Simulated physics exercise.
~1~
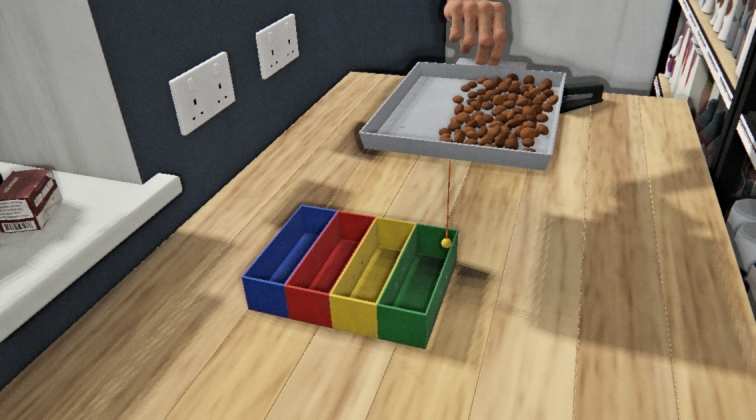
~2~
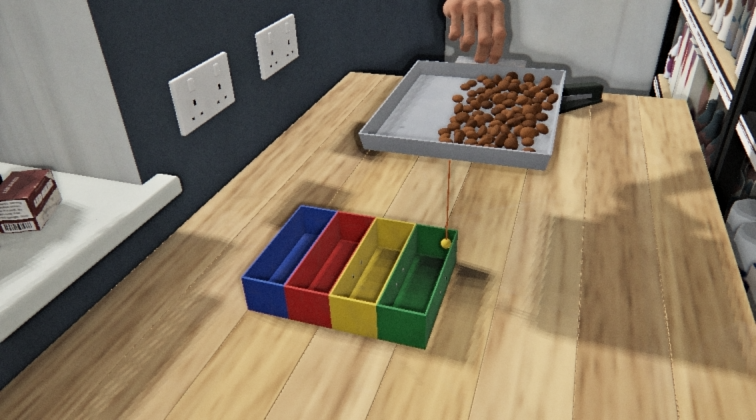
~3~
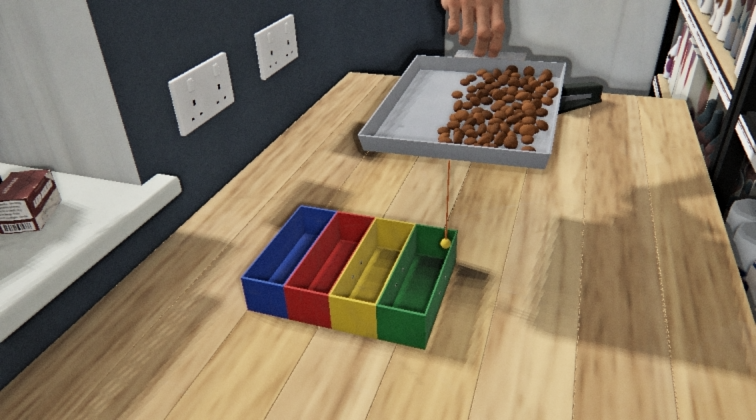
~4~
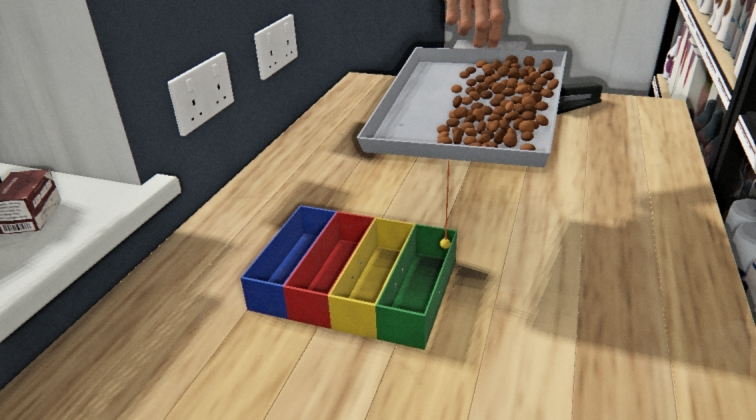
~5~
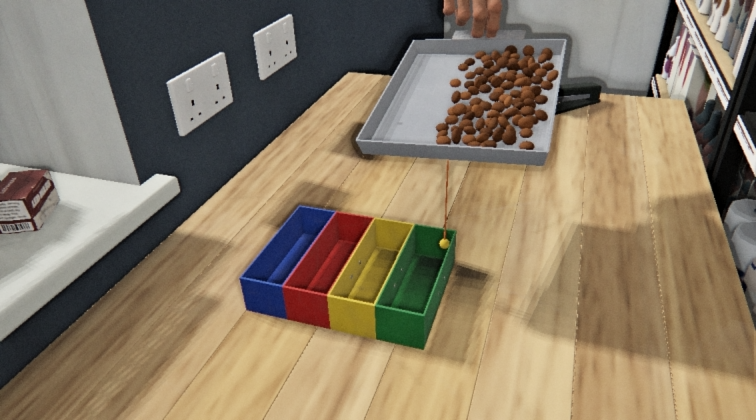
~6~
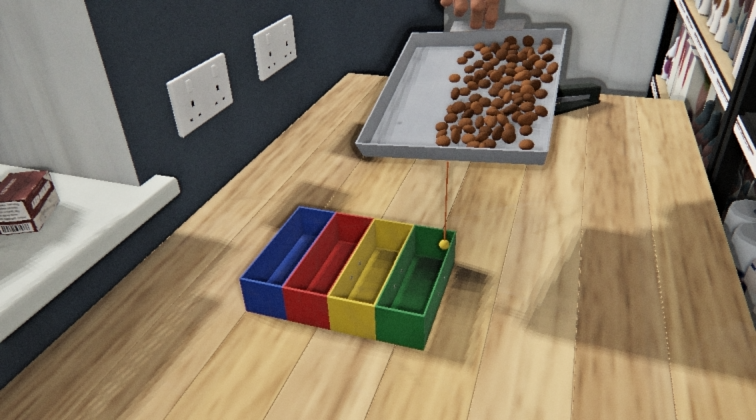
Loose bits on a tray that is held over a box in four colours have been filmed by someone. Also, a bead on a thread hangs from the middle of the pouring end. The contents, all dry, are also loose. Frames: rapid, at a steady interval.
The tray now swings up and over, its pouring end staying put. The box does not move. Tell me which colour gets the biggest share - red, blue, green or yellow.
The biggest share goes to yellow.
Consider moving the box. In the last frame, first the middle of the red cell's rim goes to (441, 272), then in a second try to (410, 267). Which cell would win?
The first placement favours the blue cell, while the second favours the blue one.
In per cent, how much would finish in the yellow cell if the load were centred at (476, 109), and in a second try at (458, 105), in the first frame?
Respectively 60 and 60 per cent.
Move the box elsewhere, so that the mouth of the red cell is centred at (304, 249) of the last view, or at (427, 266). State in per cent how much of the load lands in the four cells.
You'd see around 80 per cent and then around 80 per cent.
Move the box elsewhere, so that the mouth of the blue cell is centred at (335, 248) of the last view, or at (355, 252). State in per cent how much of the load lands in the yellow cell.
Roughly 20 per cent, then roughly 20 per cent.
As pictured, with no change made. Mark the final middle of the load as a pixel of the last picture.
Last view, resting centre - approx. (373, 293).
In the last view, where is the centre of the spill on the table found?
It centres at roughly (462, 326).
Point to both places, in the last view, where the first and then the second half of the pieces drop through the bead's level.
Initially about (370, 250); subsequently about (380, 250).
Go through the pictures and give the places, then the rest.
The first frame shows corners of the pouring end (364, 131) and (548, 152), level; middle of the load (507, 115), bits of dog kibble; bead on its thread (447, 243); blue cell (266, 294); red cell (309, 303); yellow cell (354, 313); green cell (402, 323).
The second frame shows corners of the pouring end (364, 132) and (547, 152), level; middle of the load (507, 114).
The third frame shows corners of the pouring end (363, 134) and (546, 151), tipped barely, lowest at the left corner; middle of the load (507, 110).
The fourth frame shows corners of the pouring end (362, 136) and (546, 150), tipped a little, lowest at the left corner; middle of the load (506, 105).
The fifth frame shows corners of the pouring end (361, 138) and (544, 149), tipped a little, lowest at the left corner; middle of the load (506, 99).
The sixth frame shows corners of the pouring end (360, 141) and (543, 149), tipped a little, lowest at the left corner; middle of the load (505, 94); blue cell (263, 296); red cell (307, 305); yellow cell (352, 315); green cell (400, 325).
Just after the last frame, tray tipped steeply; almost all on the tray; just a few falling or outside the box.
A moment on, tray tipped past a quarter turn; roughly a quarter on the tray; roughly a quarter in the yellow cell; about a tenth in the red cell; about a tenth in the green cell; roughly a quarter falling or outside the box.
Further on, tray tipped past a quarter turn; roughly half in the yellow cell; roughly a quarter in the green cell; roughly a quarter in the red cell; about a tenth falling or outside the box.
When it is over, tray tipped past a quarter turn; roughly half in the yellow cell; roughly a quarter in the green cell; roughly a quarter in the red cell; not one in the blue cell; about a tenth outside the box.
